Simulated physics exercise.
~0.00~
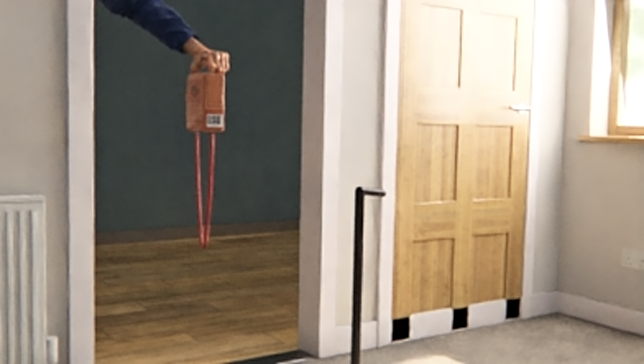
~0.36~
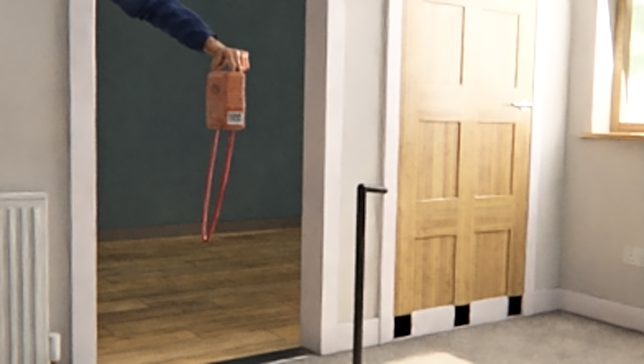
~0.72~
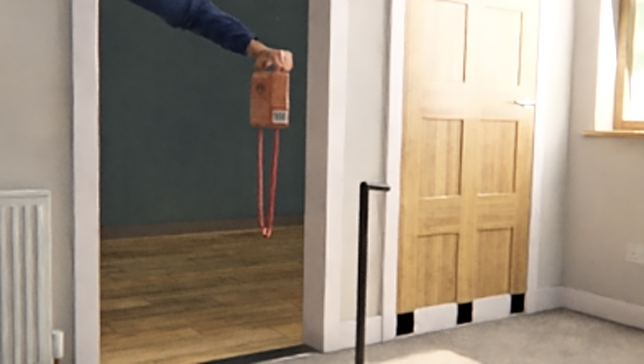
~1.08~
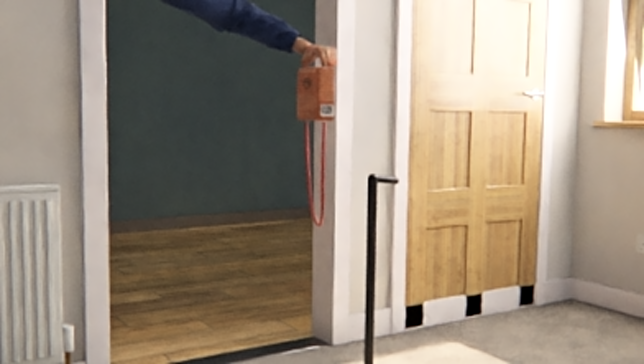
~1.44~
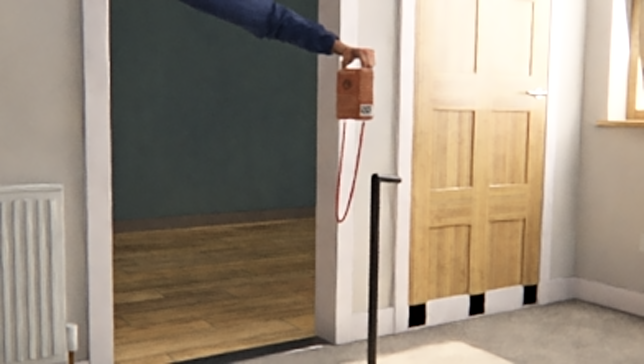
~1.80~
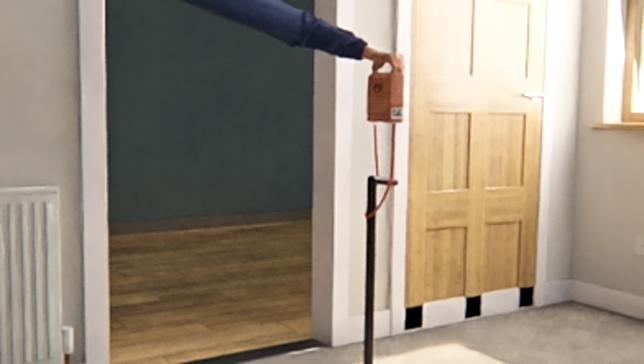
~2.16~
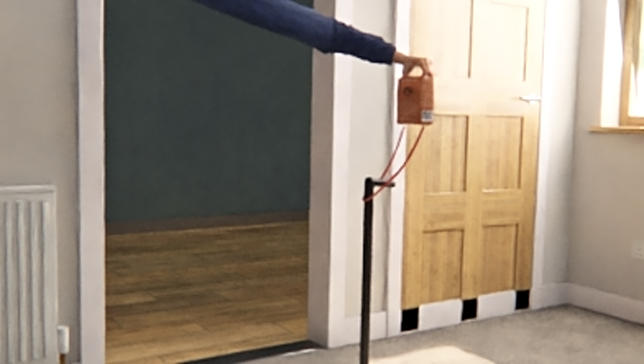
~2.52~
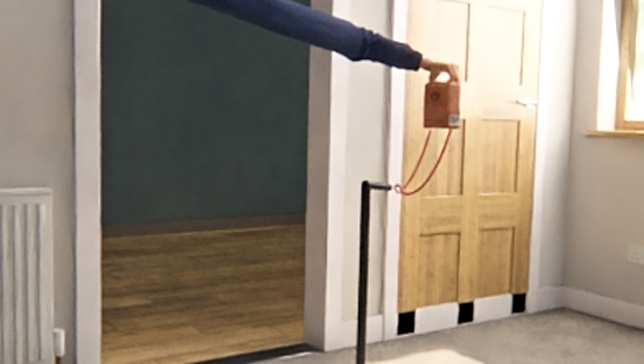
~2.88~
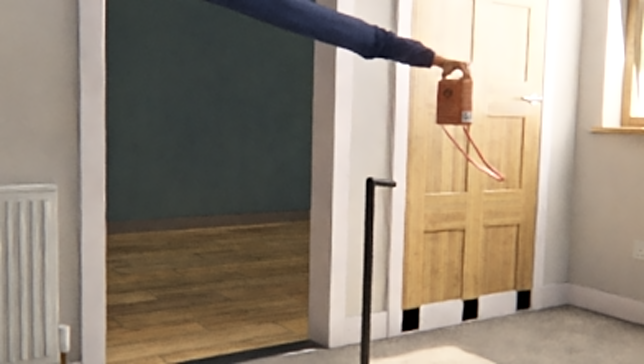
An arm in a dark blue sleeve carried an orange pouch with a trailing red loop rightward from a doorway. The loop brushed across the hooked black post, then swung clear, and the pouch ended up past it, still held upright before the wooden door.
